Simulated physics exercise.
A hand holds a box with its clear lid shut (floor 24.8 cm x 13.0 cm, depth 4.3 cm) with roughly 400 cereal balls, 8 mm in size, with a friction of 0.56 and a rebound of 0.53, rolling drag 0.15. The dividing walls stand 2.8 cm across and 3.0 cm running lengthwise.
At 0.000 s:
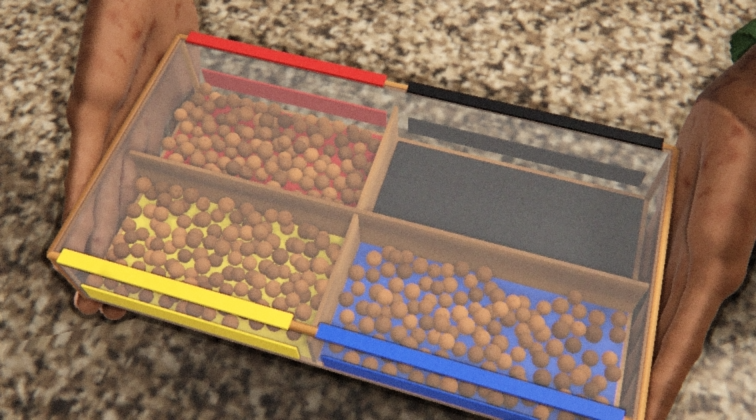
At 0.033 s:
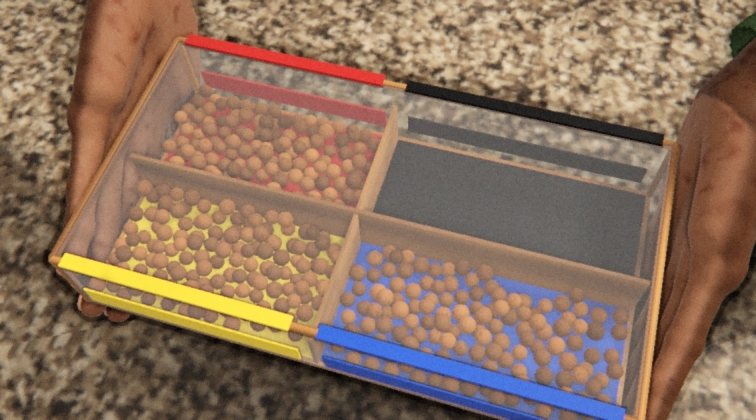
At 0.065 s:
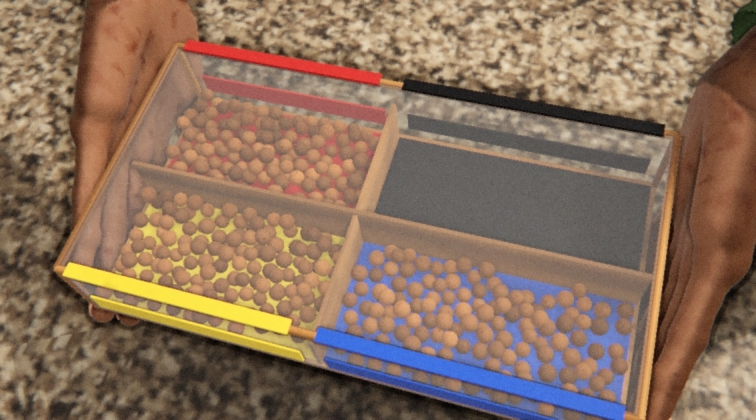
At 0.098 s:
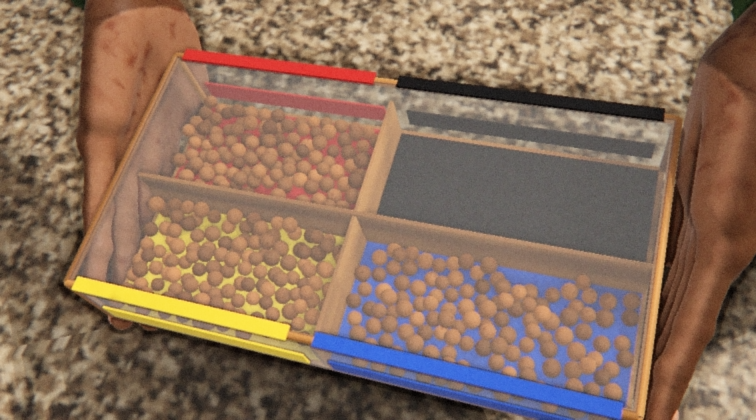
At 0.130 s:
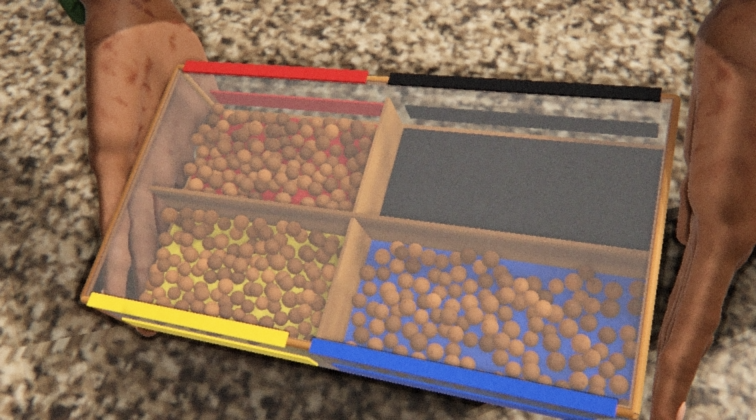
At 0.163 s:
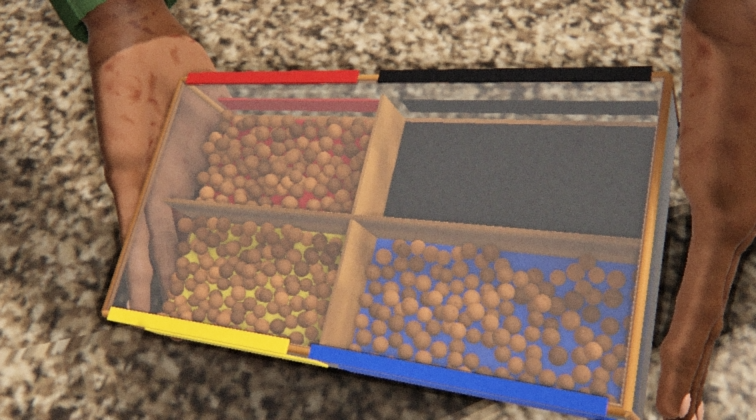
Clear-lidded box of small brown balls tilting and turning in two hands, balls shifting within three coloured sections, black one empty.
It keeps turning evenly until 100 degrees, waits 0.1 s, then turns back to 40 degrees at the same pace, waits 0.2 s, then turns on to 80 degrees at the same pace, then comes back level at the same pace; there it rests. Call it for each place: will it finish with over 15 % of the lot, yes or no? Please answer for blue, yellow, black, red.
Blue - yes, yellow - yes, black - no, red - yes.
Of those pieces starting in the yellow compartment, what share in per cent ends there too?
About 100 %.
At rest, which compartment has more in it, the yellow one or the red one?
The larger share is in the yellow compartment.
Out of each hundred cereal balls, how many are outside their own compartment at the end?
Near 10 in a hundred.
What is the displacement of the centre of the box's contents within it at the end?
About 3.5 cm.
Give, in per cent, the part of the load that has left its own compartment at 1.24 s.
Roughly 10 per cent.
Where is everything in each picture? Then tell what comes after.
Box at (325, 338); tilt 0 degrees; blue 35 %, yellow 35 %, red 35 %, in the first frame.
Box at (325, 339); tilt 1 degrees, in the second frame.
Box at (324, 341); tilt 4 degrees; low side front left, in the third frame.
Box at (323, 345); tilt 9 degrees; low side front left, in the fourth frame.
Box at (322, 350); tilt 16 degrees; low side front left, in the fifth frame.
Box at (323, 355); tilt 24 degrees; low side front left; blue 35 %, yellow 35 %, red 35 %. It turns about 235 degrees a second, in the sixth frame.
After 0.75 s, tilt 90 degrees; blue 30 %, yellow 40 %, red 30 %; middle of all pieces near (369, 262).
After 1.24 s, tilt 40 degrees; blue 30 %, yellow 45 %, red 30 %; middle of all pieces near (269, 271).
Then, at 1.70 s, tilt 51 degrees; blue 30 %, yellow 45 %, red 30 %; middle of all pieces near (289, 273).
Then, at 2.13 s, tilt 0 degrees; blue 30 %, yellow 45 %, red 30 %; middle of all pieces near (230, 242).
By 2.7 s all is still; blue 30 %, yellow 45 %, black 0 %, red 30 %.
